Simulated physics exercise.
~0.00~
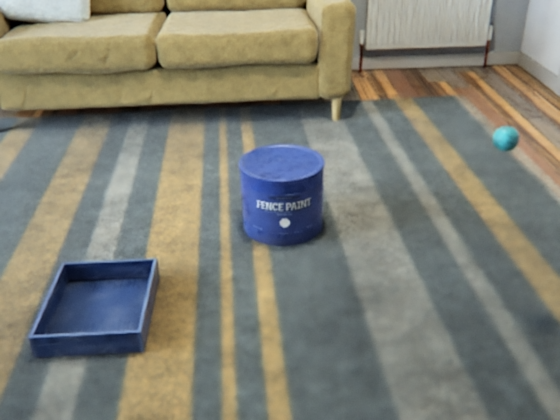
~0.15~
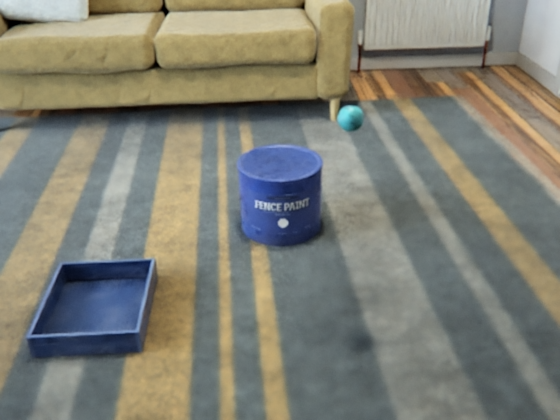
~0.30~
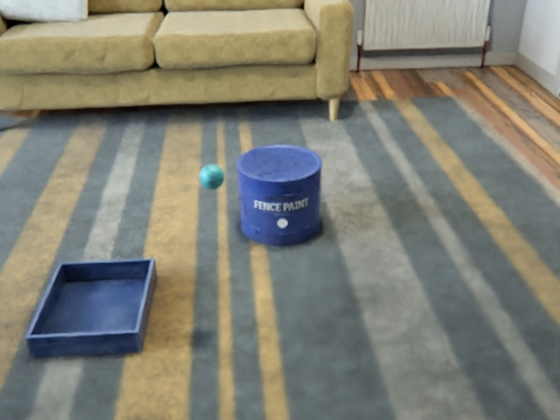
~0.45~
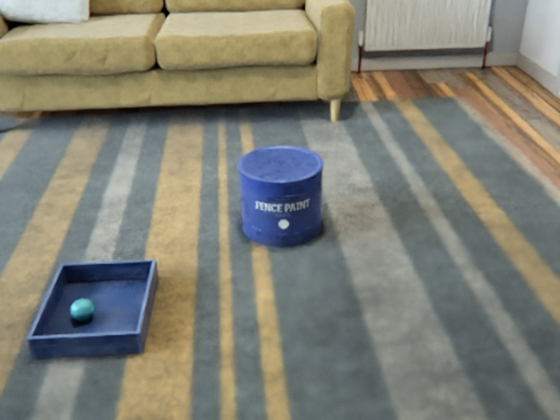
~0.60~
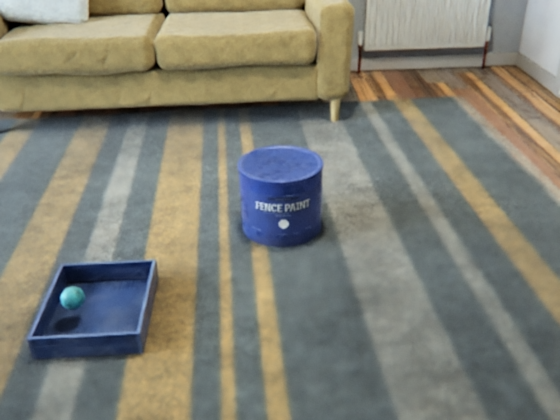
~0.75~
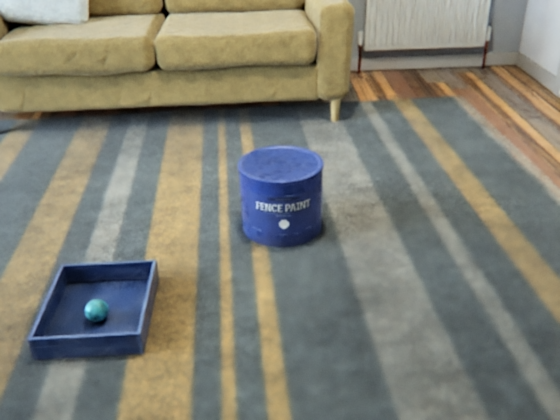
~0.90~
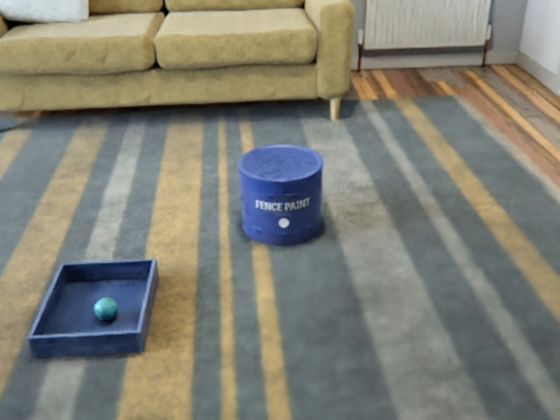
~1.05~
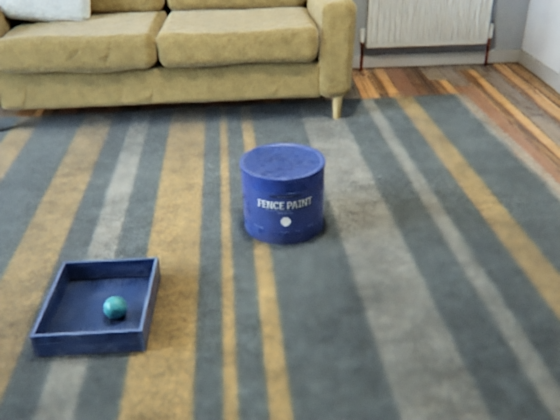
In a living room with a striped rug and a tan sofa, a blue pail labelled as fence paint stands near the middle, and an open blue box sits at the lower left. A turquoise ball enters the view in the air at the right and flies left, passing above and behind the pail. It drops beyond the pail and lands inside the box. There it shifts a little to the left, then turns back and drifts right in small moves. It ends inside the box, right of centre, while the pail stays in place.
